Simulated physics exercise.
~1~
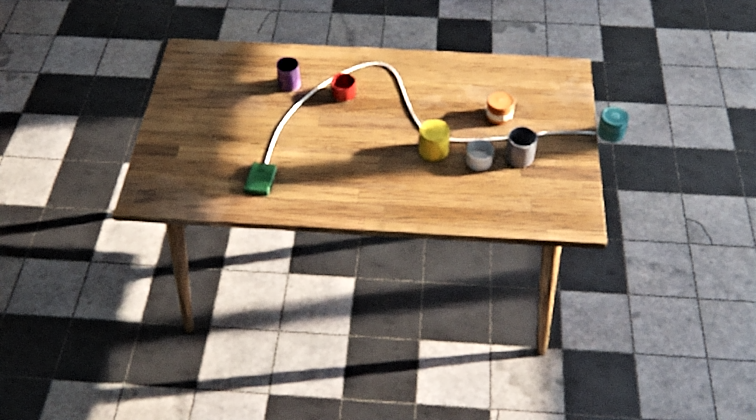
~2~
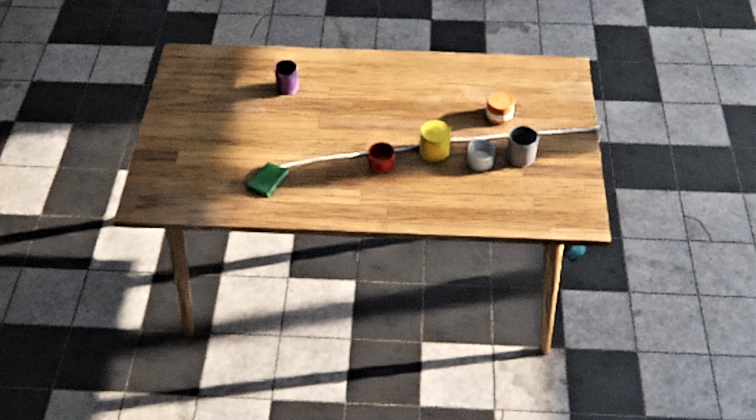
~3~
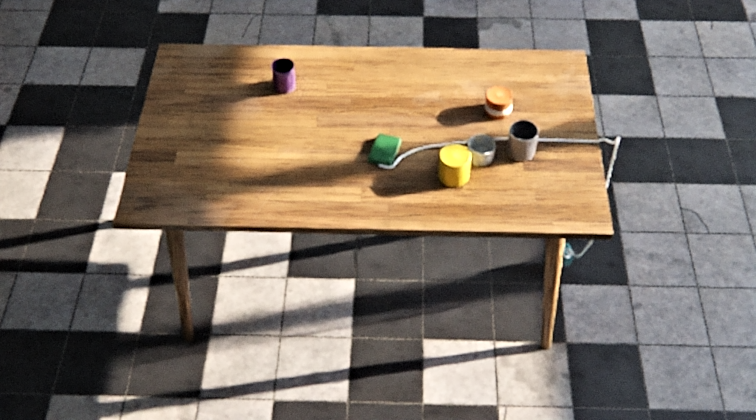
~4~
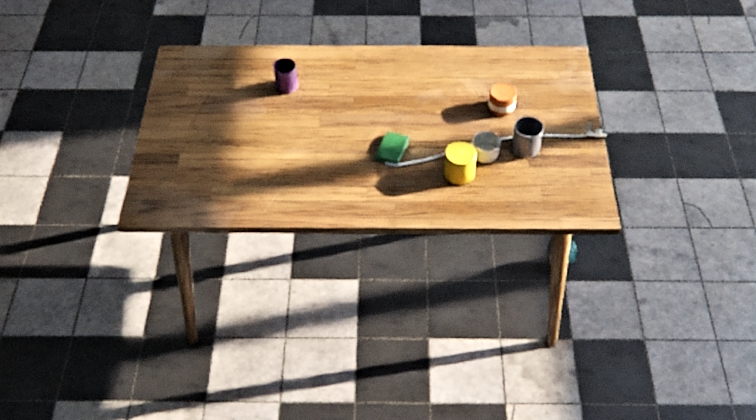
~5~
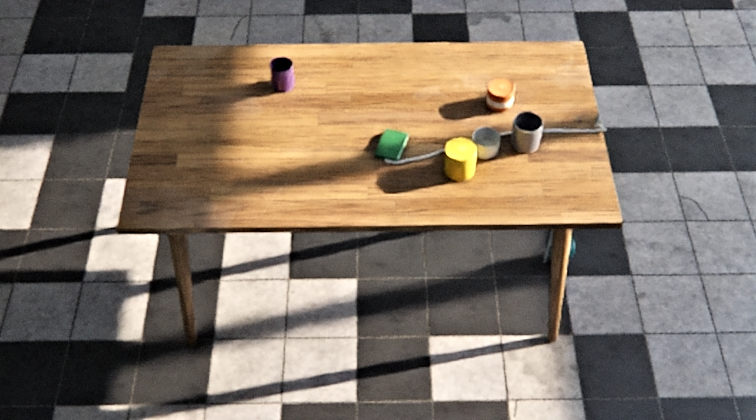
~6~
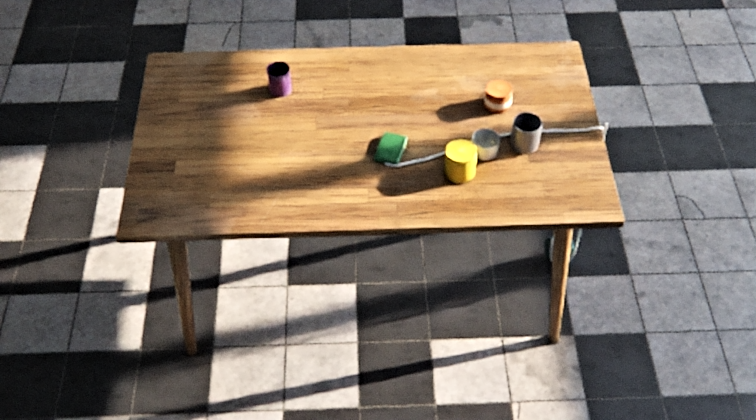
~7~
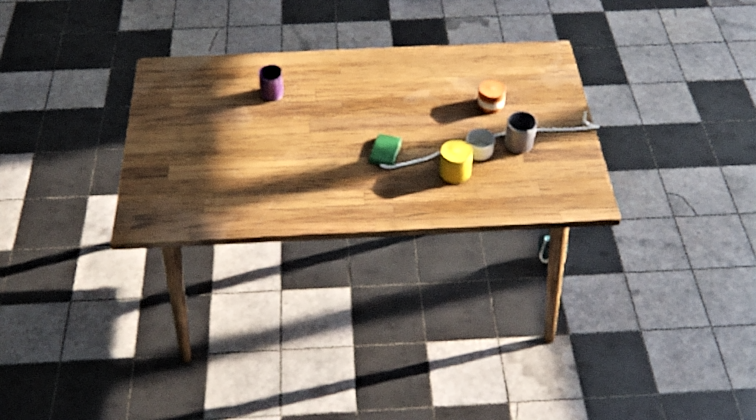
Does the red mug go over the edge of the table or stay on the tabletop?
The red mug goes over the edge. It first shifts toward the front of the table as the cable straightens, and is then gone from the tabletop.
